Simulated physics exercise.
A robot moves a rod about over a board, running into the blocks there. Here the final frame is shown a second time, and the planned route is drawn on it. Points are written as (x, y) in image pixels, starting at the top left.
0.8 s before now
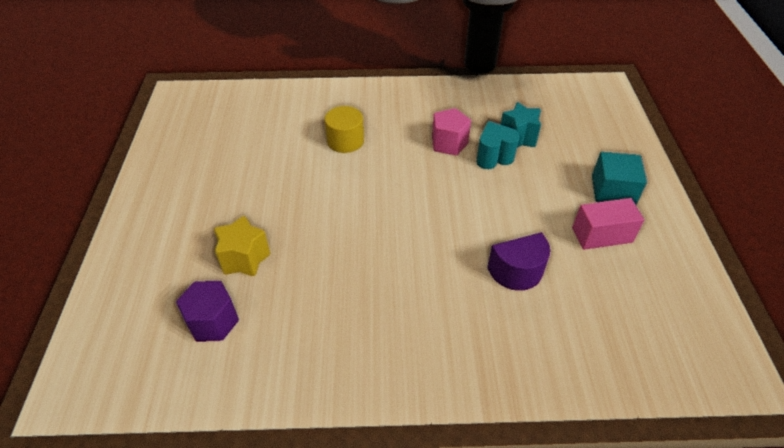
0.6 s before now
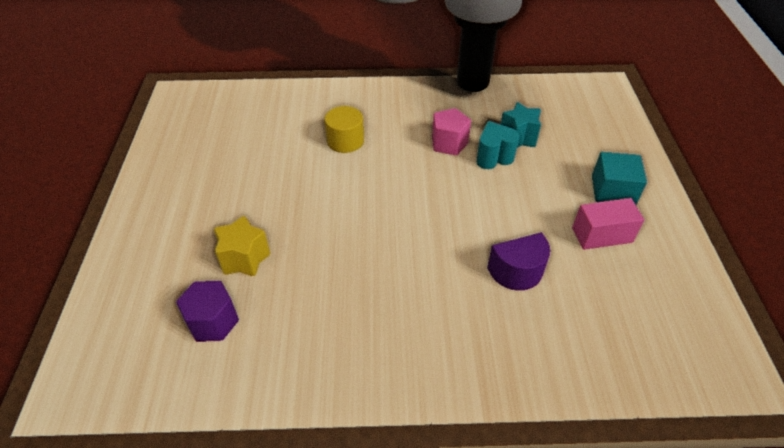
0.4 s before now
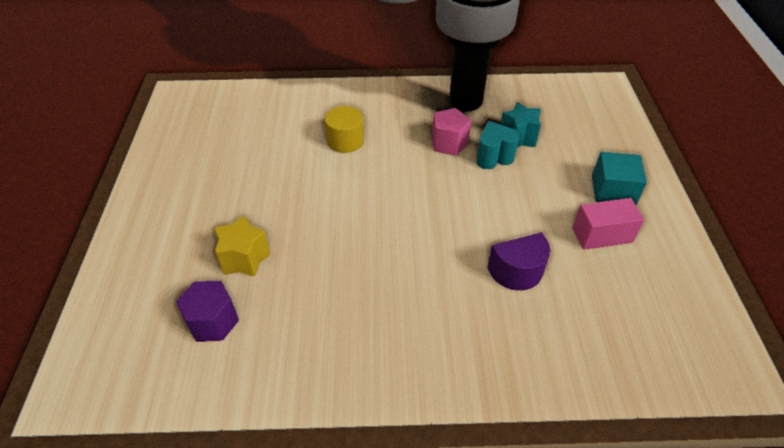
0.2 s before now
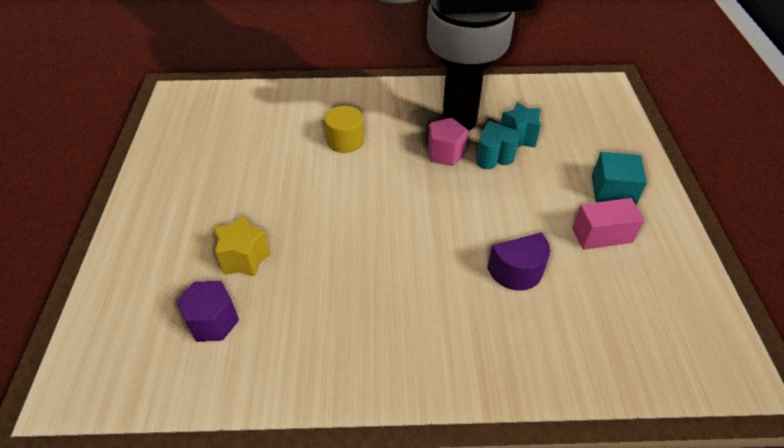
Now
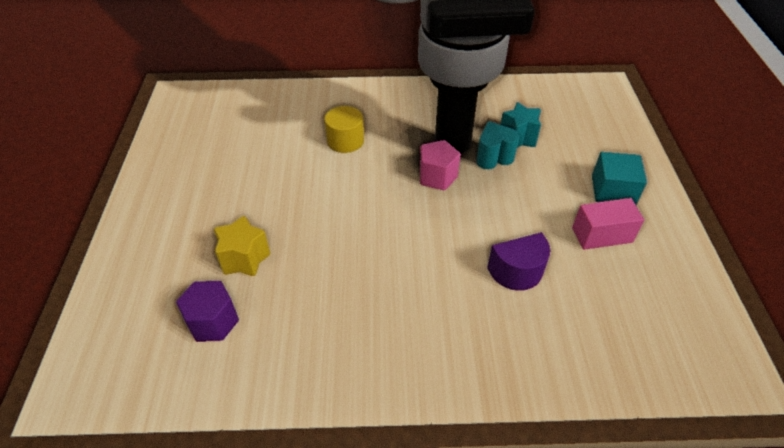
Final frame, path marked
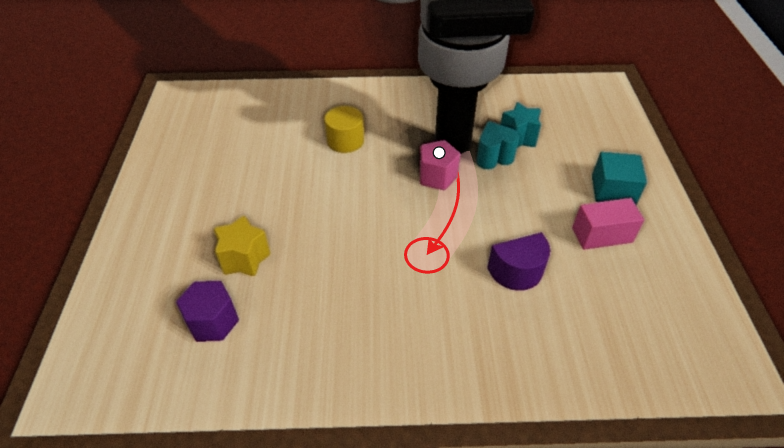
A black rod on a robot arm moved in from the far edge of the board and nudged the pink pentagon block toward the viewer and slightly left, while the other blocks stayed still.
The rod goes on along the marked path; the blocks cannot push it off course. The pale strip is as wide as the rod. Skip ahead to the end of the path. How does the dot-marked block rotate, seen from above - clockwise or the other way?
From above, it looks like the dot-marked block goes clockwise.
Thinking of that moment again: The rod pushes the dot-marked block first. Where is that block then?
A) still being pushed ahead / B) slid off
Letter B.
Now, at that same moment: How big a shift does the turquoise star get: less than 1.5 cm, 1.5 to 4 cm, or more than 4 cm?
It will move less than 1.5 cm.
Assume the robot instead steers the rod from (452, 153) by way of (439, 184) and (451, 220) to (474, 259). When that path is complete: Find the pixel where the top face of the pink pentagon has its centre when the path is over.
Its top centre is at about (420, 219).
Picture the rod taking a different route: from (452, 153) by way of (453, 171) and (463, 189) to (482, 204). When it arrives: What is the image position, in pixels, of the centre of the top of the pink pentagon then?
Top centre: (432, 180).
The drawn path runs from (452, 153) via (459, 185) and (451, 220), ending at (427, 255); the dot is on the pink pentagon.
What follows on the original path. One third of the way, rod at (460, 177); pink pentagon at (429, 178), turned 55° clockwise.
Two thirds of the way, rod at (451, 212); pink pentagon at (413, 192).
At the end, rod at (427, 247); pink pentagon at (410, 193), turned 135° clockwise; turquoise heart block not moved; turquoise star not moved.
